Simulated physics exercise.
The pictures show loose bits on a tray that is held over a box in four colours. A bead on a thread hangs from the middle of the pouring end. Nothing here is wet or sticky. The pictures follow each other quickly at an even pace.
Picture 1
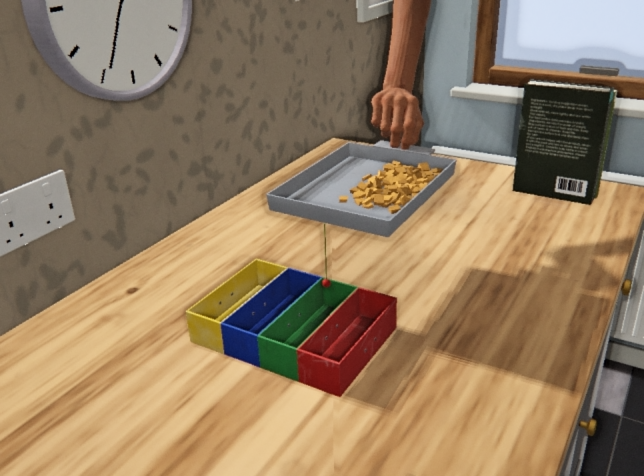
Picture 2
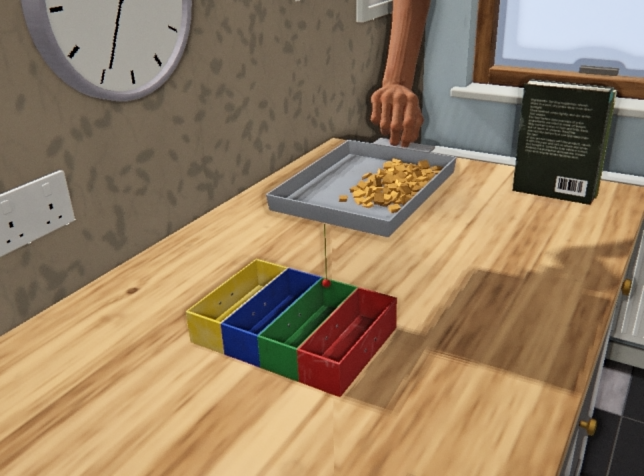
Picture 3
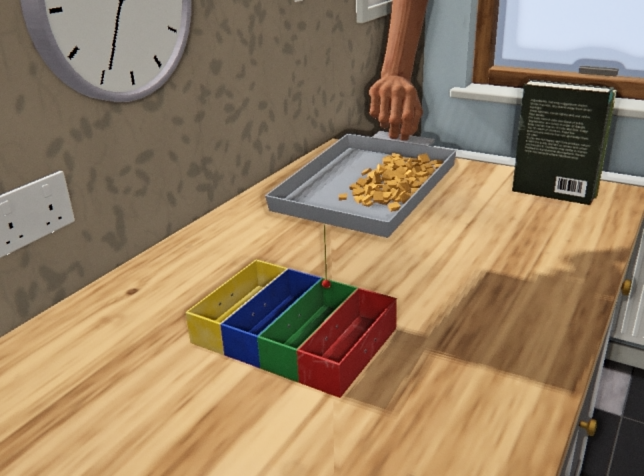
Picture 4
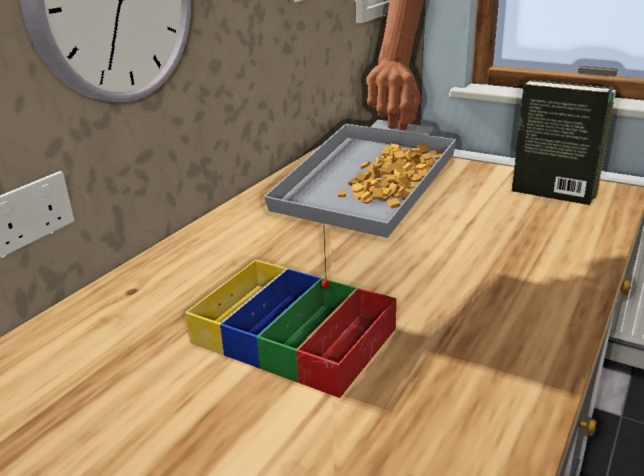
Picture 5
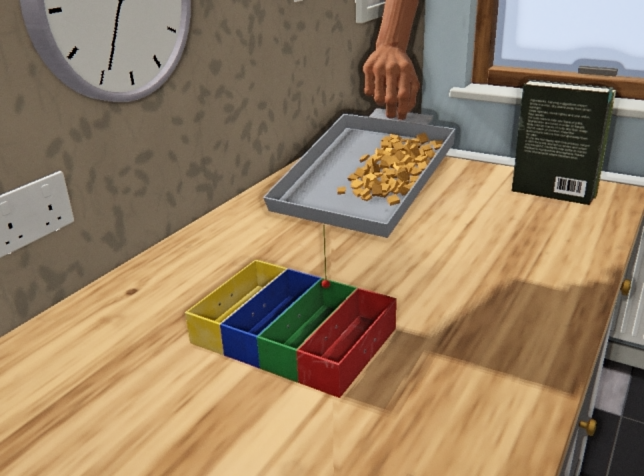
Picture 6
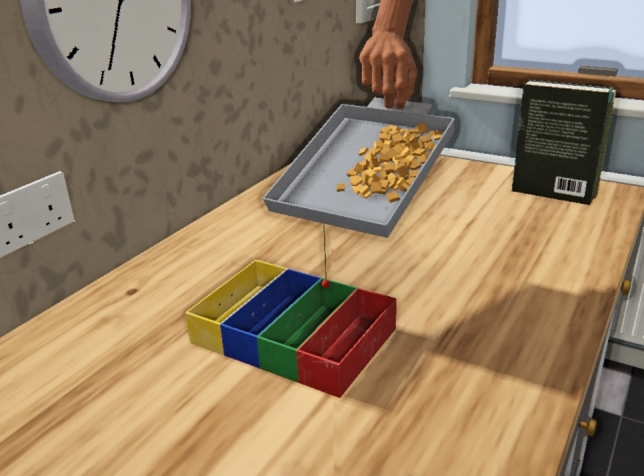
Hand gradually raising the far end of a grey tray of golden cereal pieces above a yellow, blue, green and red box.
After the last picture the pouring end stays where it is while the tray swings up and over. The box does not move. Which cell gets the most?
It favours the red compartment.
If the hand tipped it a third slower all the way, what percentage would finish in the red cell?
Some 40 per cent.
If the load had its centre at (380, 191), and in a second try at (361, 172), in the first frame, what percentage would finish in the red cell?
In turn 40 and 20 in a hundred.
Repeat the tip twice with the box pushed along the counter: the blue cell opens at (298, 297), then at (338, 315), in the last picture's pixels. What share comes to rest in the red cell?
In turn 30 and 0 in a hundred.
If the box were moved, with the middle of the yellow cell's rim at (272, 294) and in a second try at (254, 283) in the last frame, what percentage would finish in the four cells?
First some 100, then 100 per cent.
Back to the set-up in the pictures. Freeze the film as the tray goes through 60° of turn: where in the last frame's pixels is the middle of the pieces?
Near (344, 211).
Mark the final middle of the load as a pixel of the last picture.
Close to (329, 353).
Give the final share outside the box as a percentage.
Close to 0 per cent.
Soon, tray tipped steeply; nearly all on the tray; a stray few in the green cell; a stray few falling or outside the box.
A while on, tray tipped right over; about two thirds on the tray; a small part in the red cell; a small part in the green cell; a stray few in the blue cell; a stray few in the yellow cell; a small part falling or outside the box.
Towards the end, tray tipped past a quarter turn; about half in the red cell; about a quarter in the green cell; about a quarter in the blue cell; a stray few in the yellow cell; a stray few falling or outside the box.
Finally, tray tipped past a quarter turn; about half in the red cell; about a quarter in the green cell; about a quarter in the blue cell; a stray few in the yellow cell; a stray few outside the box.
